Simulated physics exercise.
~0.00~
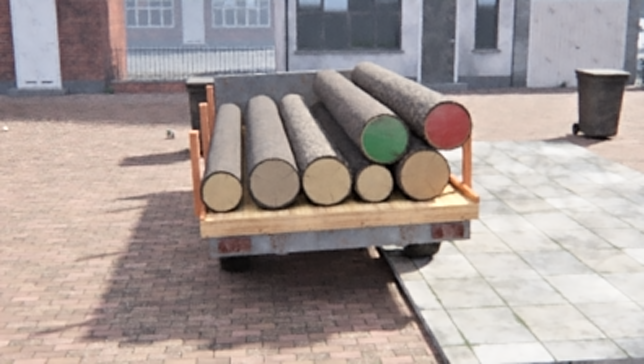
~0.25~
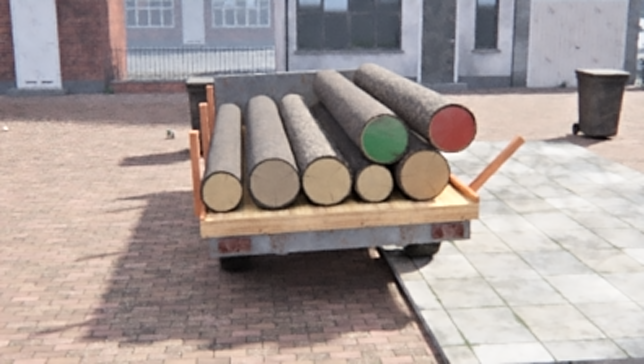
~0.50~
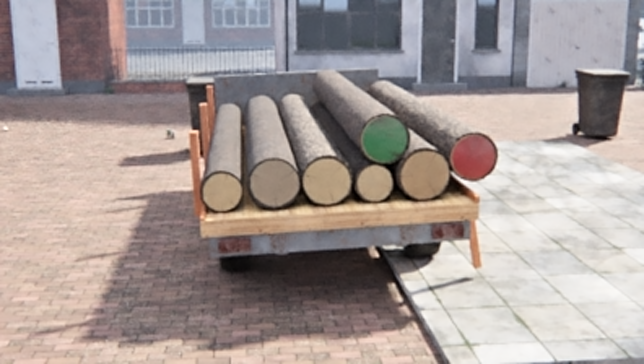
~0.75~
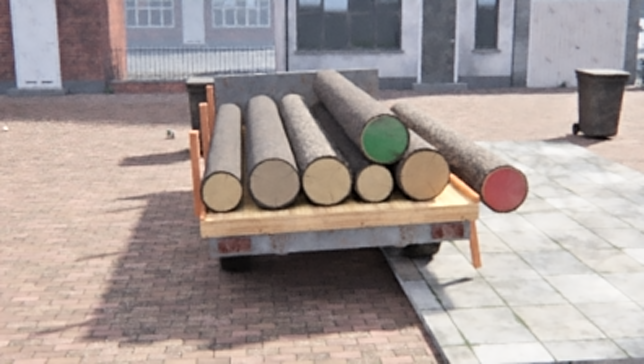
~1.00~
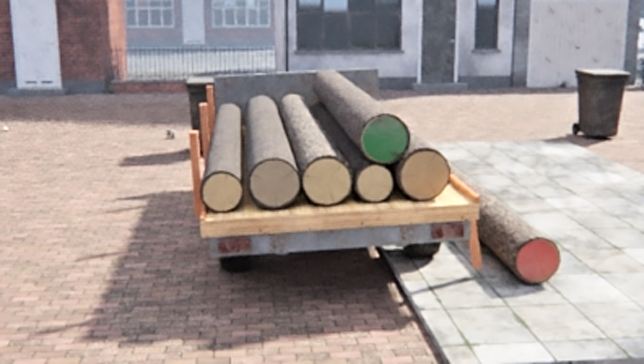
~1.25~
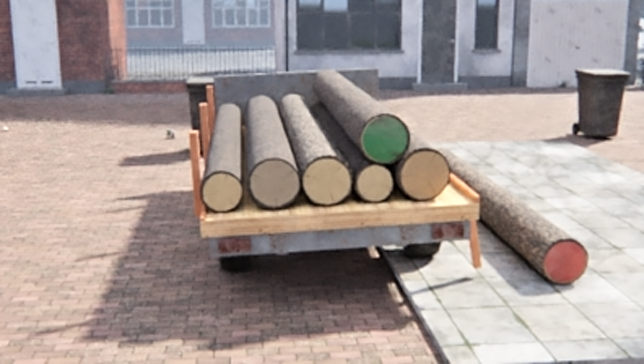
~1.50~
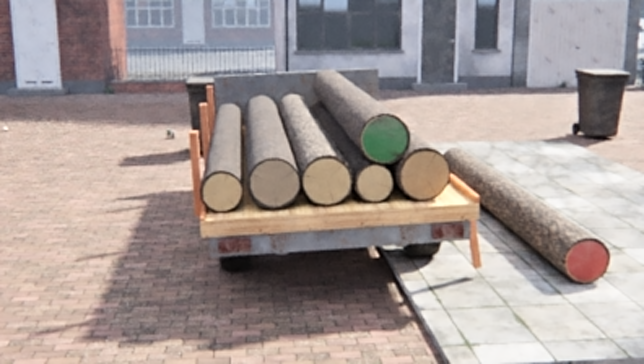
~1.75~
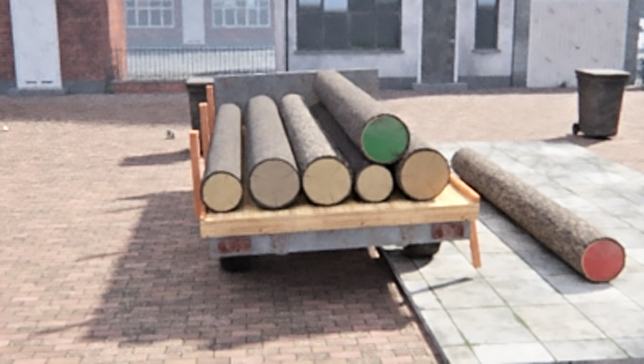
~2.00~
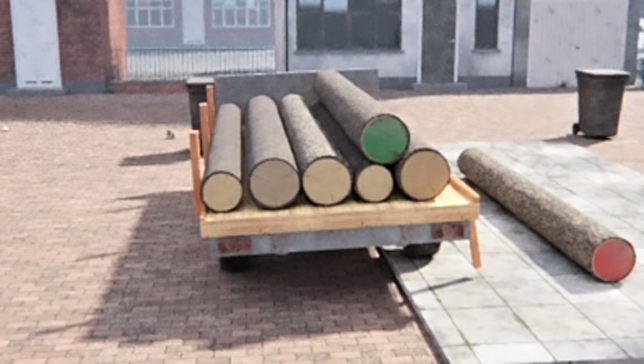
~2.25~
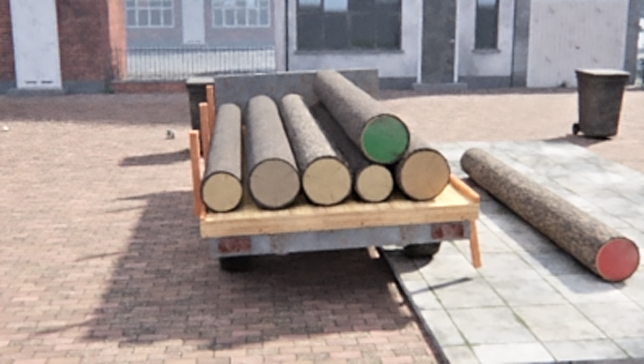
A red-ended log rolls off the trailer's right side as the posts there swing down, settling on the paving.
